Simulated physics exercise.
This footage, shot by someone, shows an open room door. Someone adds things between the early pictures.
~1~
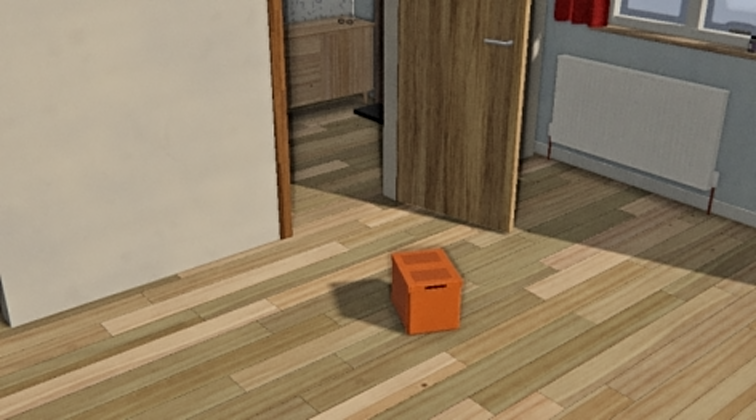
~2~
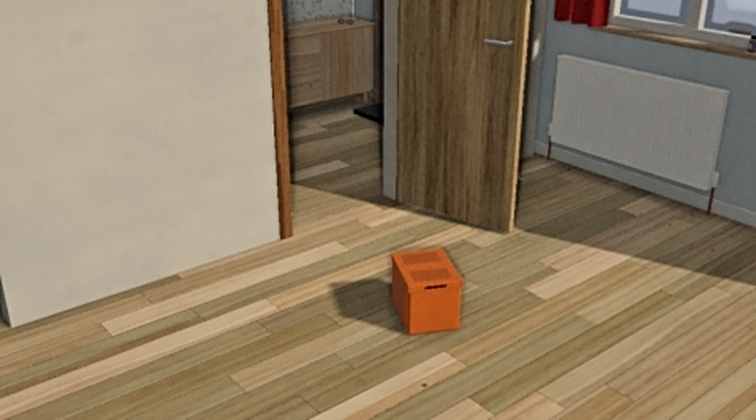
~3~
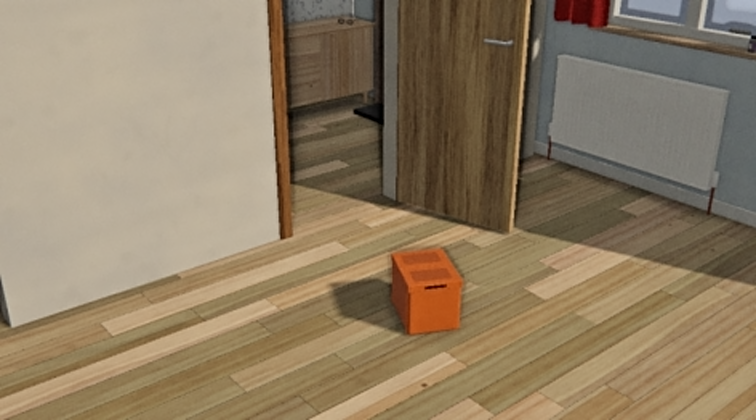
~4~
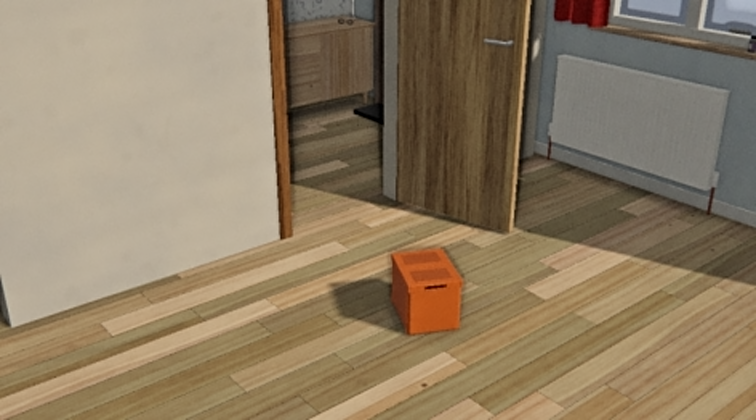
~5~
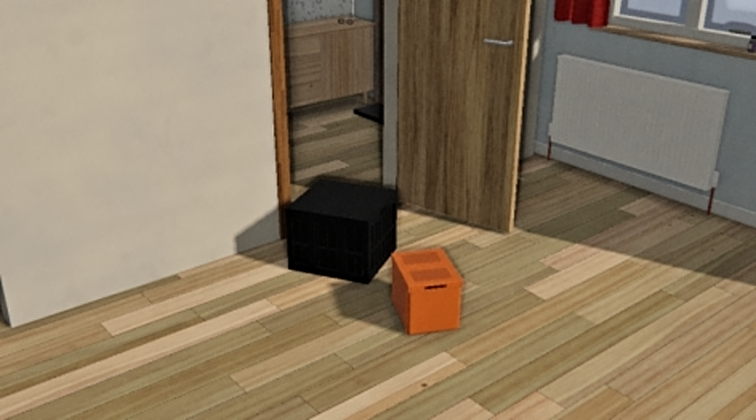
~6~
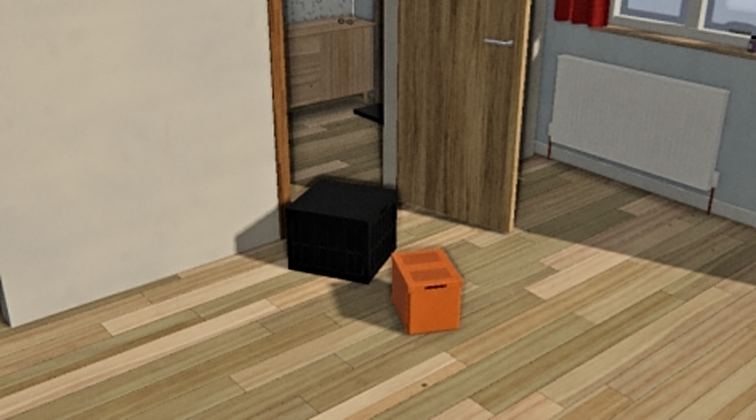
At first, an orange box sits alone on the wood floor near a wide-open door, and nothing moves. Then a black box suddenly appears behind it to the left, in front of the doorway, with nobody seen placing it. After that, both boxes and the door stay still.
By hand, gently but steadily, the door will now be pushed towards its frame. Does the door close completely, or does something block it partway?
The door is likely to get obstructed.
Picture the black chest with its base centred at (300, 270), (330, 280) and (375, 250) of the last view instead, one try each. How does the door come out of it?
Case 1: Door ends up flush. Case 2: Door ends up flush. Case 3: Door stays partly open.
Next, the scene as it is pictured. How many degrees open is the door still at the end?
The answer is roughly 50°.
Then, 0.60 s past the last view, open by 95°.
Then, 1.10 s past the last view, open by 80°.
Then, 1.50 s past the last view, open by 66°.
Then, 1.90 s past the last view, open by 52°.
Finally, open by 49°; both still in place. Final places as the last picture's camera would see them, black chest near (341, 229).
